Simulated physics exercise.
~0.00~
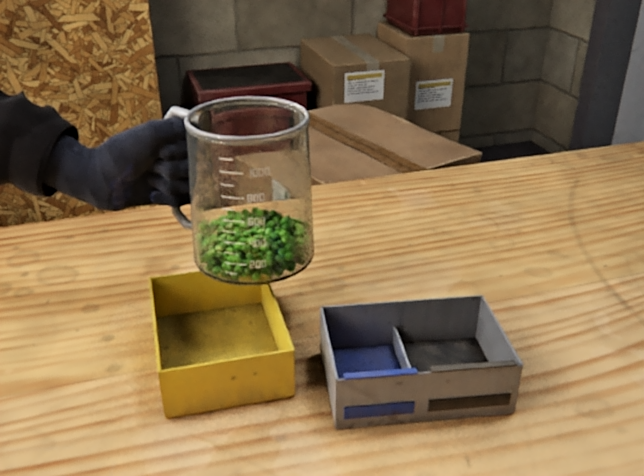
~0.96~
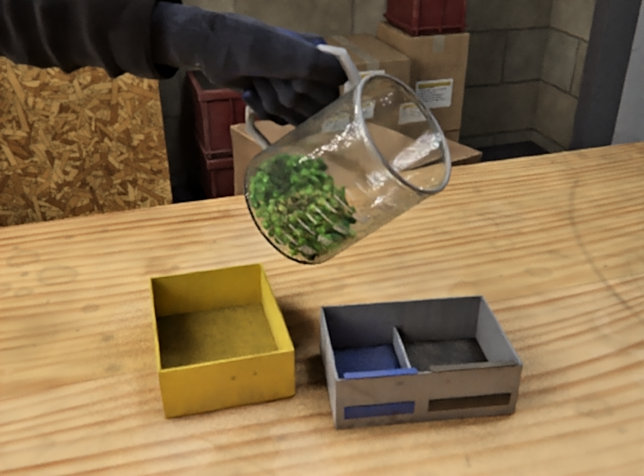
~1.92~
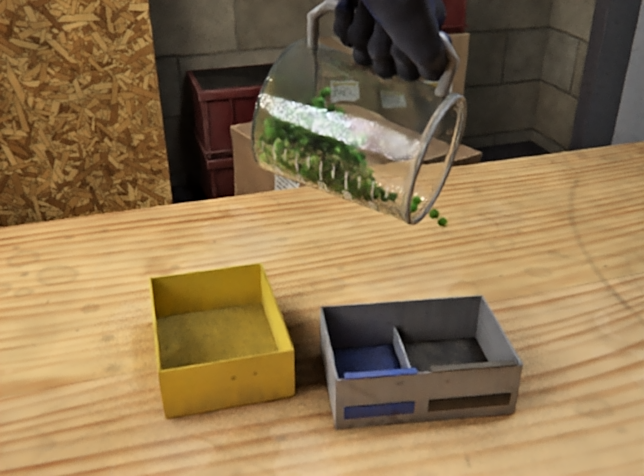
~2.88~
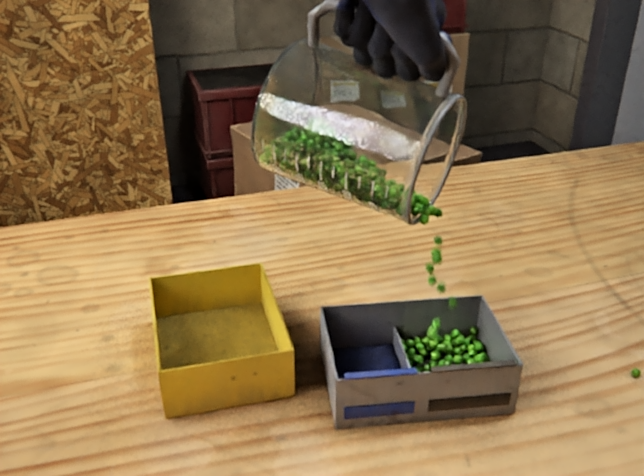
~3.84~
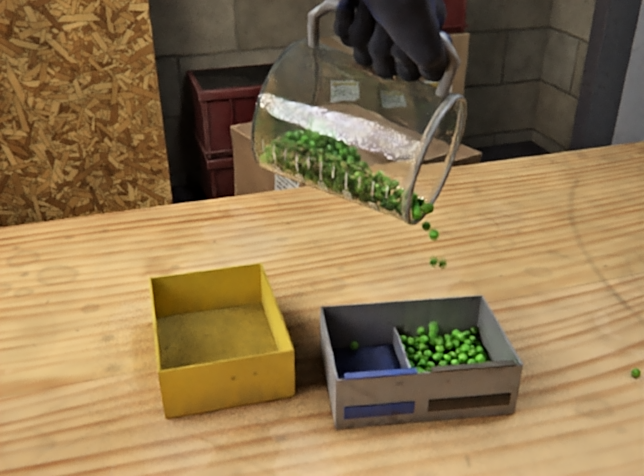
A dark-gloved hand carries a clear jug of small green peas rightward above a yellow tin and a divided gray tin, tipping it onto its side. Peas spill into the gray tin's black section, one lies on the table at right, and many remain in the jug.
